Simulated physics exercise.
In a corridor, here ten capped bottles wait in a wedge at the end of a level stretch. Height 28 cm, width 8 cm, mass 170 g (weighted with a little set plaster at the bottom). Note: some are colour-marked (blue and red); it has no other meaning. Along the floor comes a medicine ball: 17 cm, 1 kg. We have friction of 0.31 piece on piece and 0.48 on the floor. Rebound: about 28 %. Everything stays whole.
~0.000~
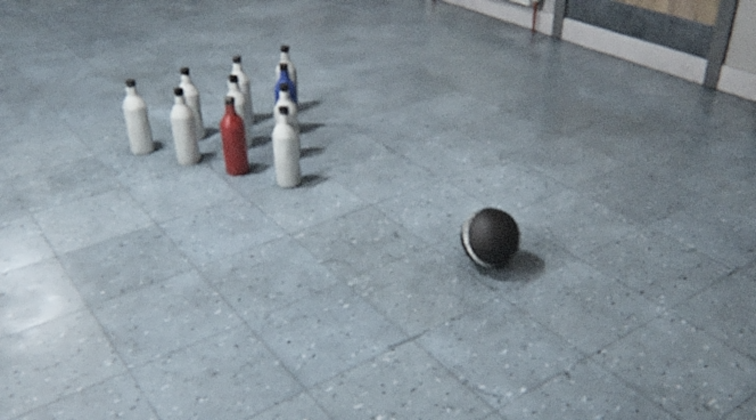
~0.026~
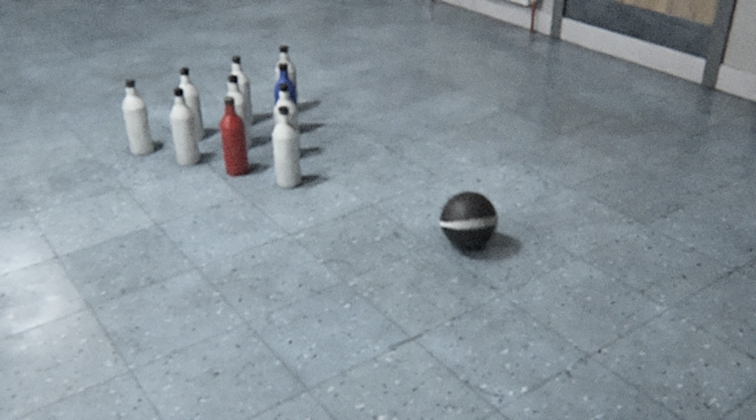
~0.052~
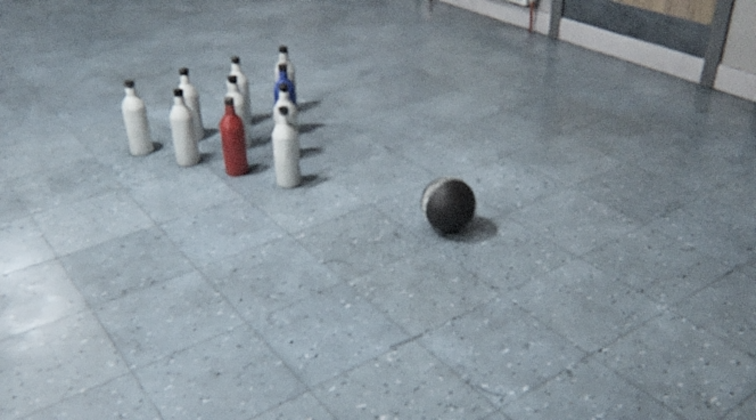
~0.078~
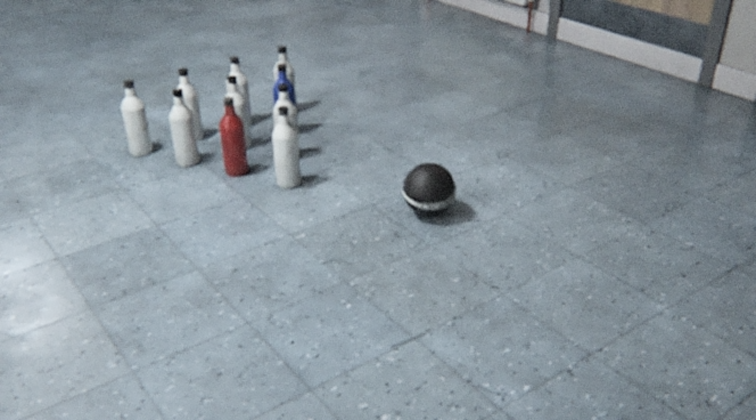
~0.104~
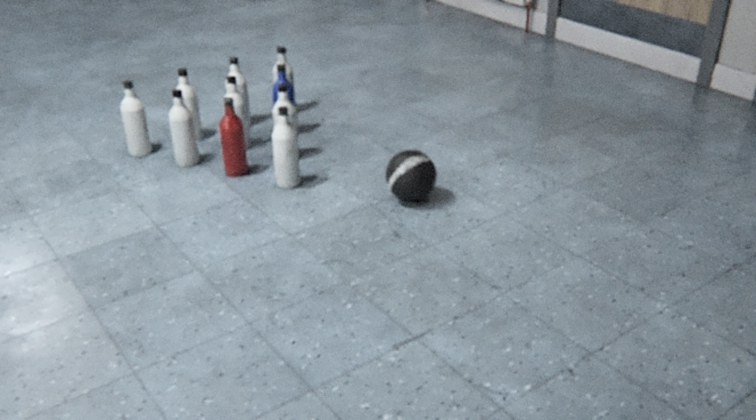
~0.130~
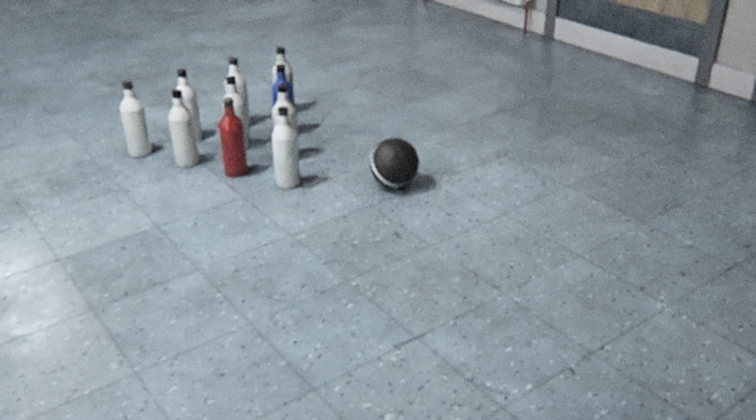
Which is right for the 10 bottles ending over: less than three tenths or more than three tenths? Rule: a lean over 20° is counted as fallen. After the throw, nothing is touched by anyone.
The toppled part falls short of three tenths.
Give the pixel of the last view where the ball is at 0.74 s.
Roughly (220, 6).
After 0.44 s, ball still moving; 1 of the 10 bottles over.
In the end (1.3 s), ball rolling away; 1 of the 10 bottles over; blue bottle unmoved; red bottle unmoved. That is 10 per cent. From the last view, middles, blue bottle near (283, 100), red bottle near (232, 137).
